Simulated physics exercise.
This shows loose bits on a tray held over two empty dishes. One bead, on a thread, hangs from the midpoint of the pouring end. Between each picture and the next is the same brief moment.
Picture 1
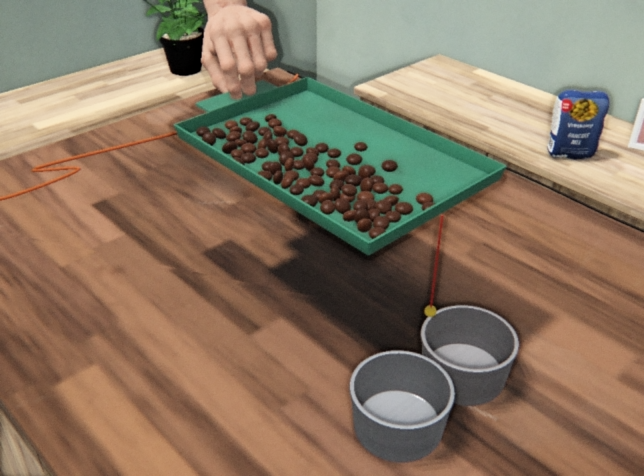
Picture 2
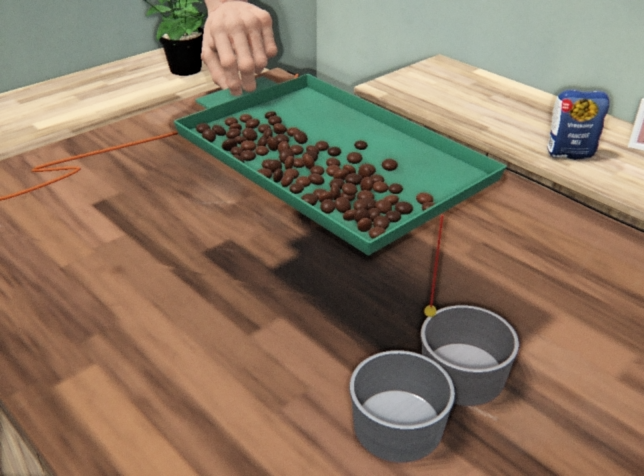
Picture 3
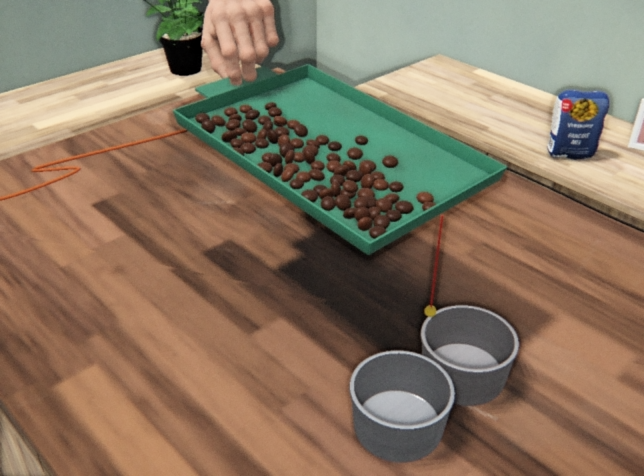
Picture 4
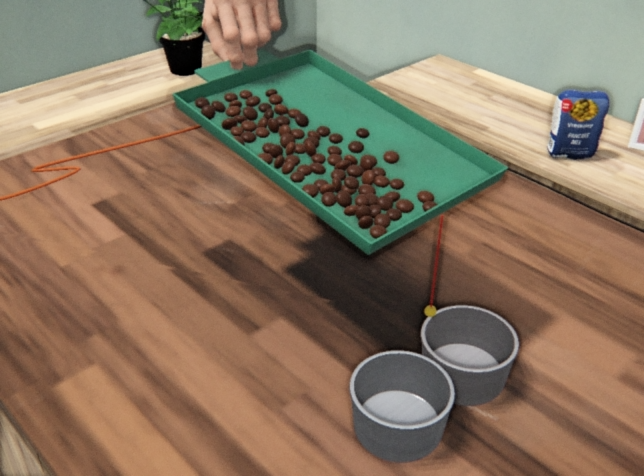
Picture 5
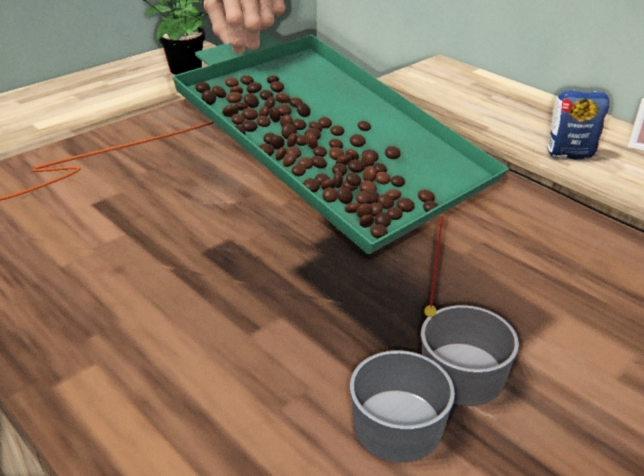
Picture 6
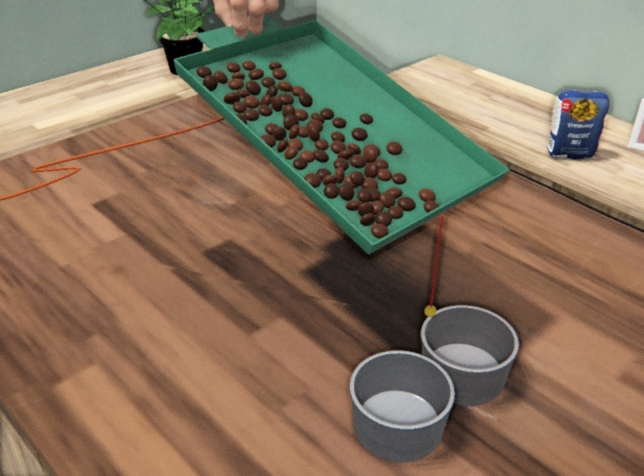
On a wooden countertop, a hand raising the far end of a green tray of brown chocolate drops above two empty grey dishes.
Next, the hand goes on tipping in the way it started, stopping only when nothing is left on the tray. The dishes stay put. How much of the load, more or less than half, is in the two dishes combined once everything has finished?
Result: Mostly caught.
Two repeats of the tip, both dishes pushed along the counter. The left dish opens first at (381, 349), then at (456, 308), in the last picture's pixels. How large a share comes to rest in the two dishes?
You'd get 10 in a hundred the first time and 10 in a hundred the second.
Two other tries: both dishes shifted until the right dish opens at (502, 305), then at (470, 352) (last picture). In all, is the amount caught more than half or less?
Result - try one, past the halfway mark; try two, past the halfway mark.
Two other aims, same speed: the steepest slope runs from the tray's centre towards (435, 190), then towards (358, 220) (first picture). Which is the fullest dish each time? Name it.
Result, try one: Dish at right; try two: Dish at left.
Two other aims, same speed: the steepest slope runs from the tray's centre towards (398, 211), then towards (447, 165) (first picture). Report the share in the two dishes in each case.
About 90 %, then 10 %.
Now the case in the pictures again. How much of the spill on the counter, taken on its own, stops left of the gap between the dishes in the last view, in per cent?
Near 0 in a hundred.
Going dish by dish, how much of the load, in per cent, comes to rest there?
Left dish: Around 30 in a hundred; right dish: Around 40 in a hundred.
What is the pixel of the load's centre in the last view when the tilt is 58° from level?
I'd put the middle close to (419, 194).
Shortly afterwards, tray tipped steeply; all but a few on the tray; only a few in the air.
Next, tray tipped right over; near a third on the tray; near a quarter in the left dish; a little in the right dish; near a quarter outside both; a little in the air.
Some moments later, tray tipped past a quarter turn; near a quarter in the left dish; near a third in the right dish; near a third outside both.
In the end, tray tipped past a quarter turn; near a quarter in the left dish; near a third in the right dish; near a third outside both.
